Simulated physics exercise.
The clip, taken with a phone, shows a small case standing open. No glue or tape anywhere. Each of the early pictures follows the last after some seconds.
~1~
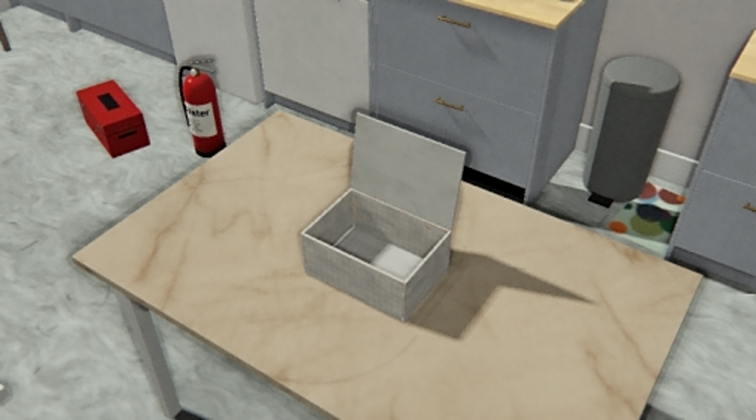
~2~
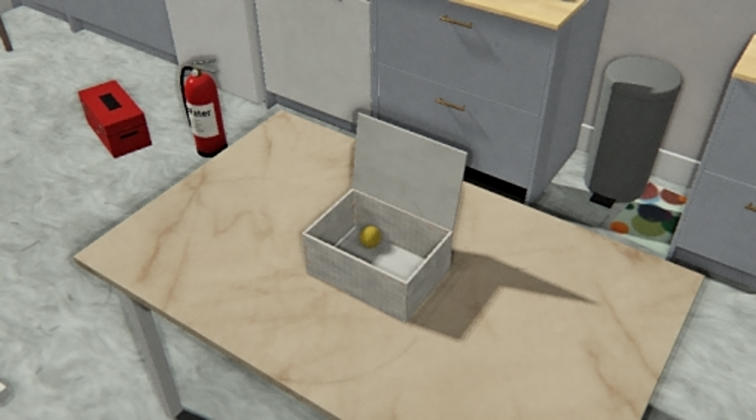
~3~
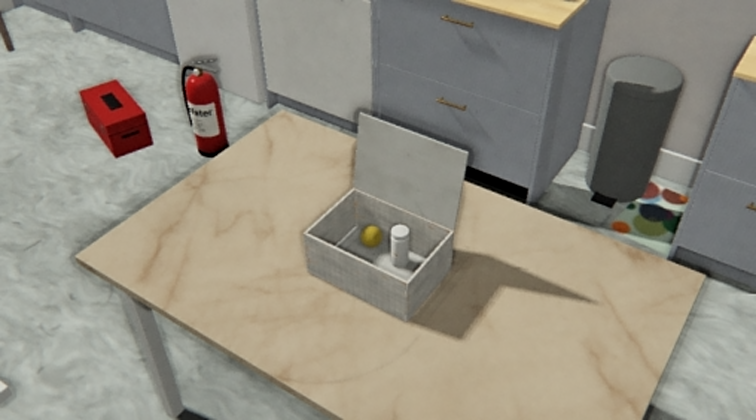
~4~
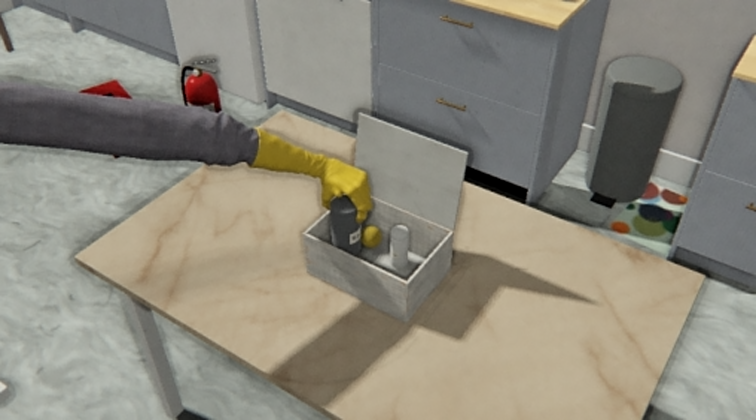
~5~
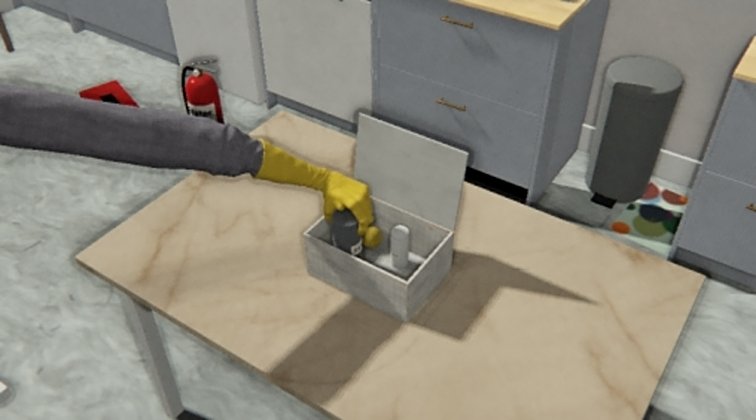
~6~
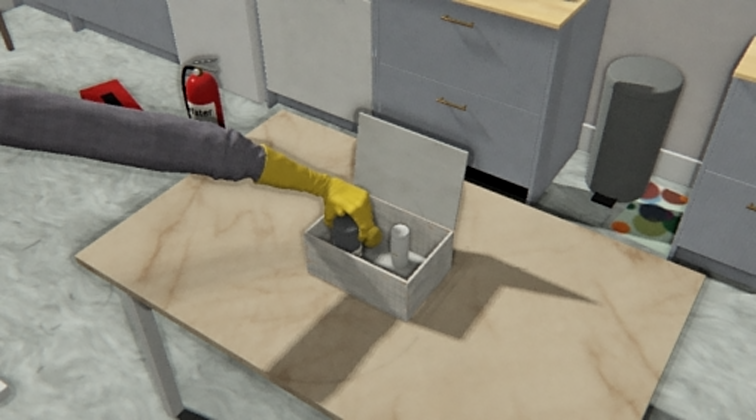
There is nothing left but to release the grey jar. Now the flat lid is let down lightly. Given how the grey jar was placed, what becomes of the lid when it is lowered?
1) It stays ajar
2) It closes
Answer: 1.
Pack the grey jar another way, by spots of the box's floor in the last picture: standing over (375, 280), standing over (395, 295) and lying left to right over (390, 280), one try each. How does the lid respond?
The first attempt ends with the lid standing open, the second with it standing open, and the third with it lying shut.
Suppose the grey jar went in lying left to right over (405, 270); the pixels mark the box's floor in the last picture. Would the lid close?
In that case, no gap is left.
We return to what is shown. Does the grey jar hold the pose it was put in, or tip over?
At the finish it holds its orientation.
Then, 1.40 s after the last picture, lid 73° above the rim.
Then, 1.90 s after the last picture, lid 26° above the rim.
Then, 3.60 s after the last picture, lid 9° above the rim.
At rest, lid 9° above the rim; all 3 in place. Seen from the same camera at the end, grey jar near (348, 244).
